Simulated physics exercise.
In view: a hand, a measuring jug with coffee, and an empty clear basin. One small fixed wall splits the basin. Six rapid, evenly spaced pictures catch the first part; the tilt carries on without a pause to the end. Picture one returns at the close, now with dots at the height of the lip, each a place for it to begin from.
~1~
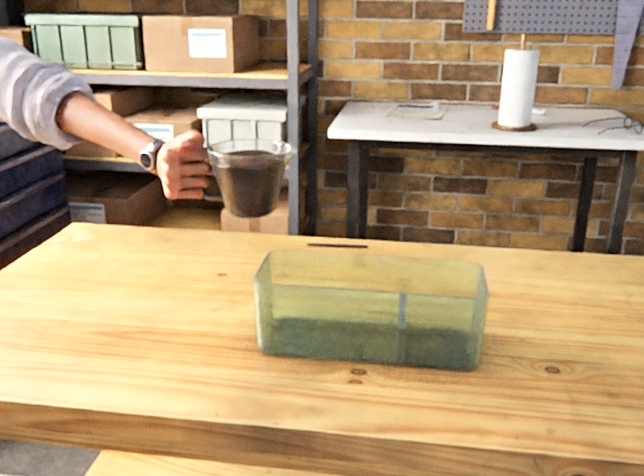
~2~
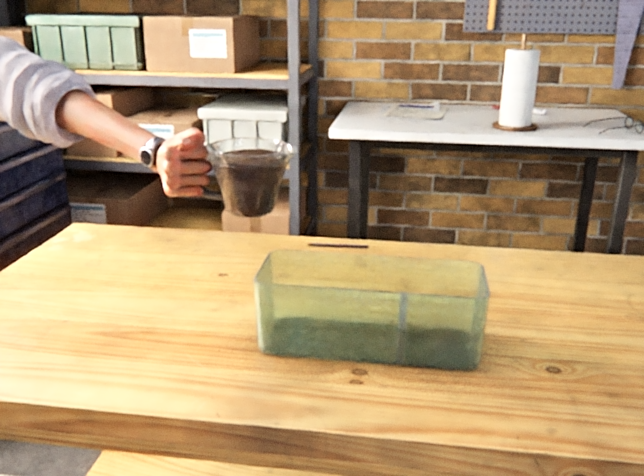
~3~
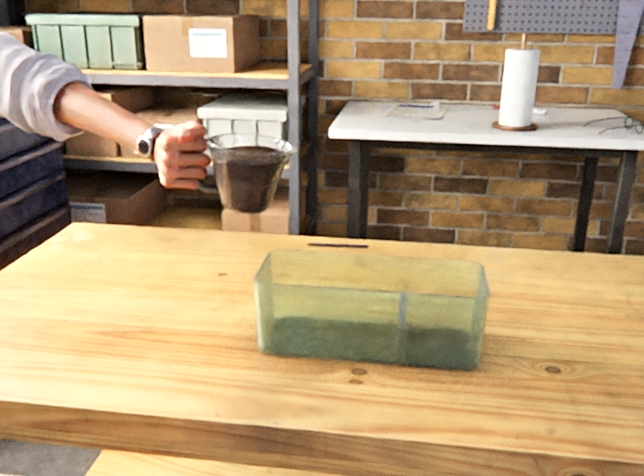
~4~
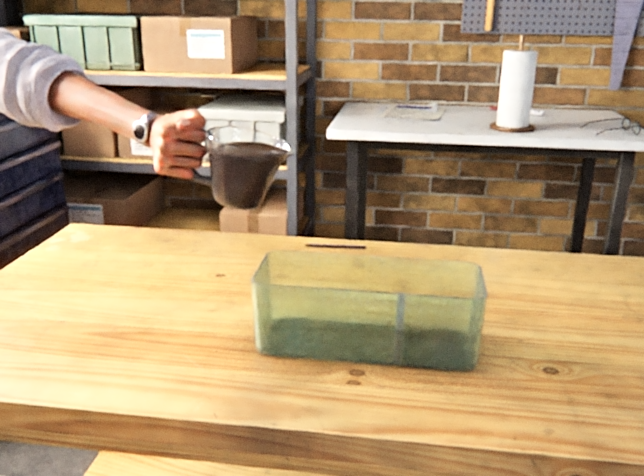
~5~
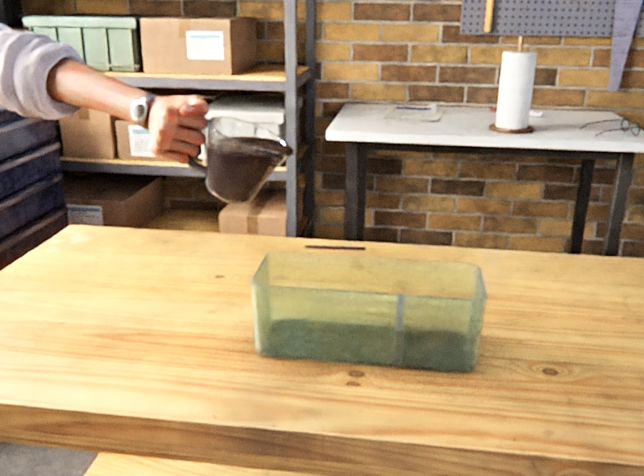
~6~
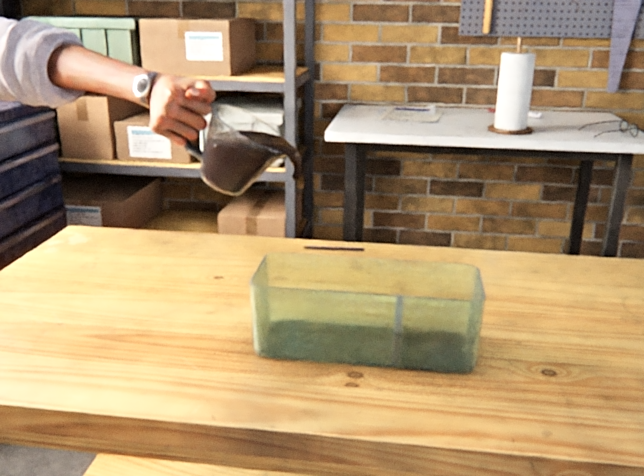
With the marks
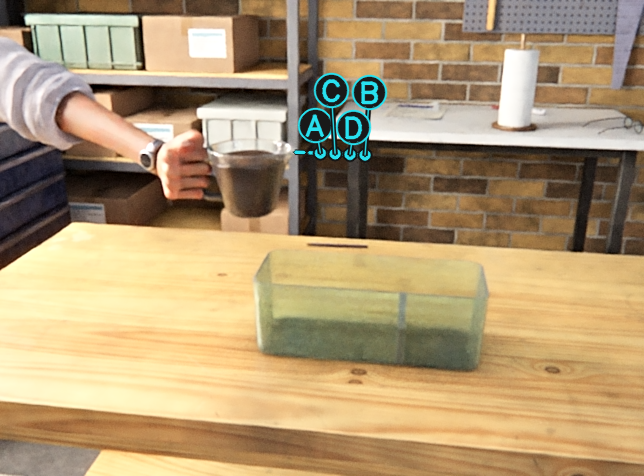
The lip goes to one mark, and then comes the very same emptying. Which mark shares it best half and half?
Take C.
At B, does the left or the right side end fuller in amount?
The right one.
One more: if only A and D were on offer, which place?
That would be D.
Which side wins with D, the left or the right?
The right side.
On the marked copy, A at (320, 153); B at (365, 155); C at (335, 153); D at (350, 154).
With A, about 95 % ends left of the wall and 2 % right of it; 3 % is lost outside.
With B, about 6 % ends left of the wall and 93 % right of it.
With C, about 55 % ends left of the wall and 42 % right of it.
With D, about 15 % ends left of the wall and 84 % right of it.
